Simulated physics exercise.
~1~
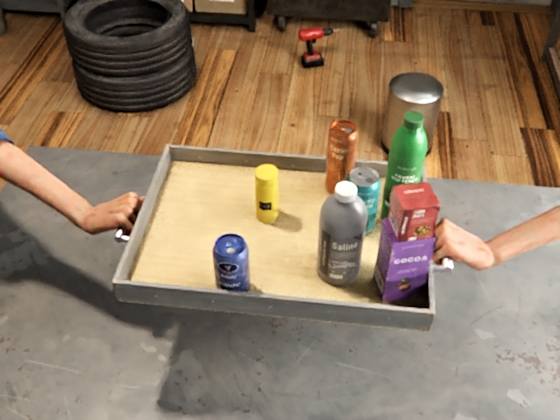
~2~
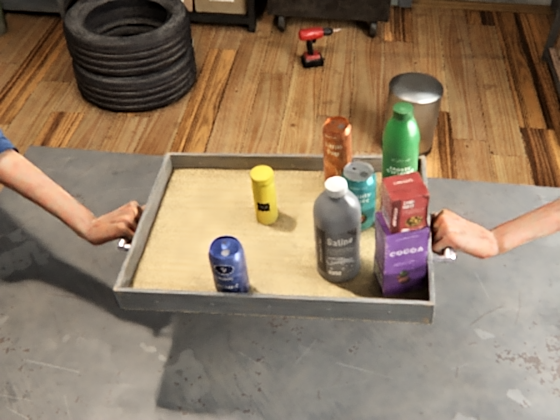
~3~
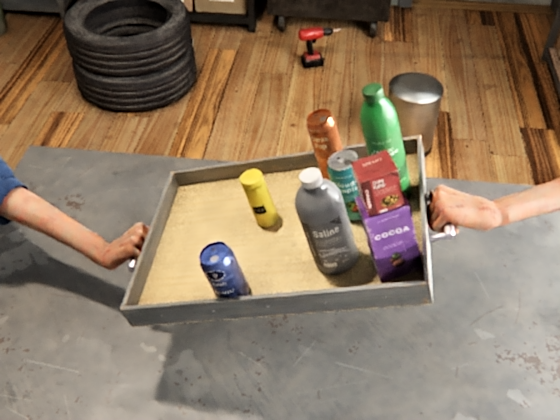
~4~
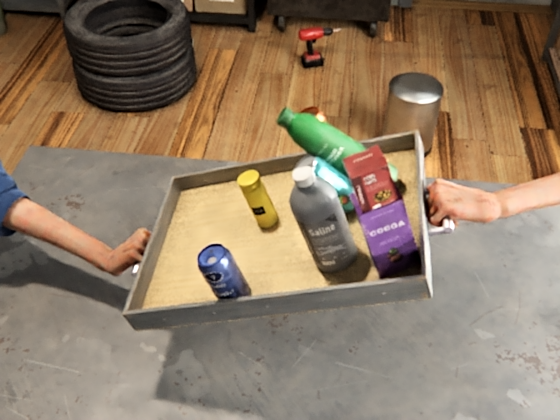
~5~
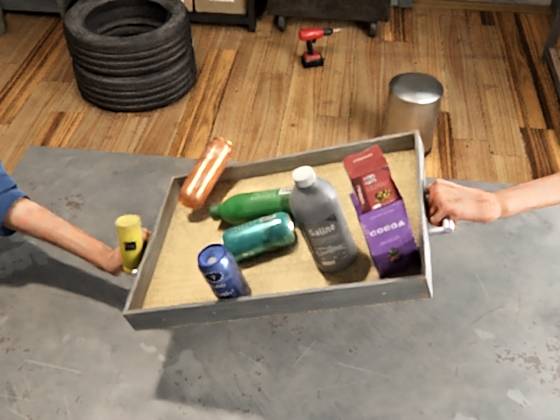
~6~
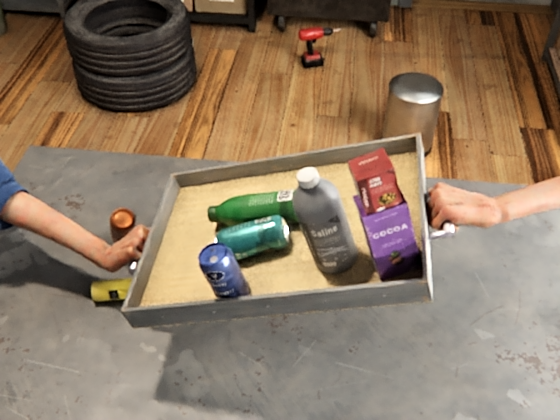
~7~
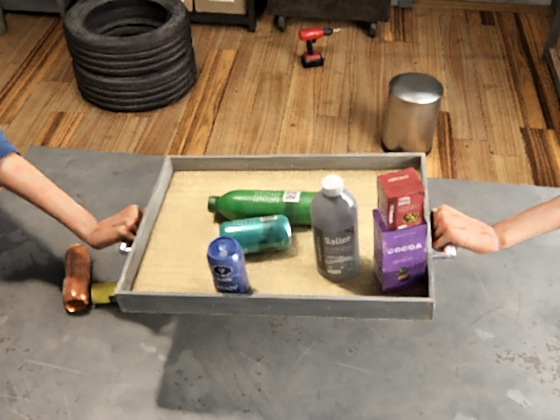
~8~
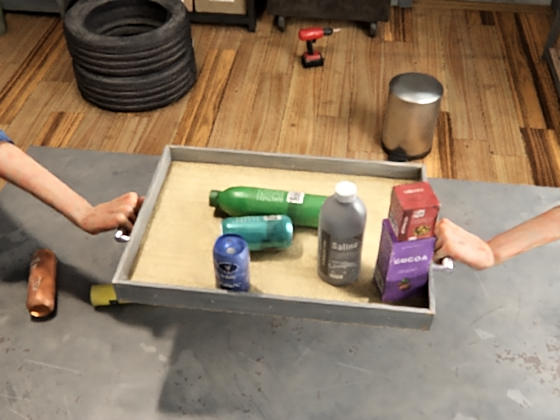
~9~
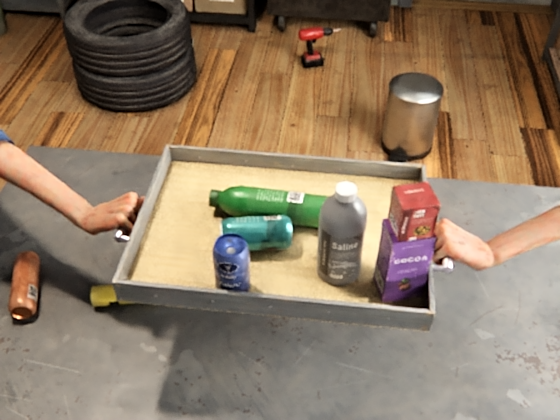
Two hands tipped a tray of cans, bottles and cartons down to the left, toppling the green bottle and turquoise can and sending the yellow shaker and orange can off the left side, then levelled it with the grey bottle, blue can and cartons still upright.
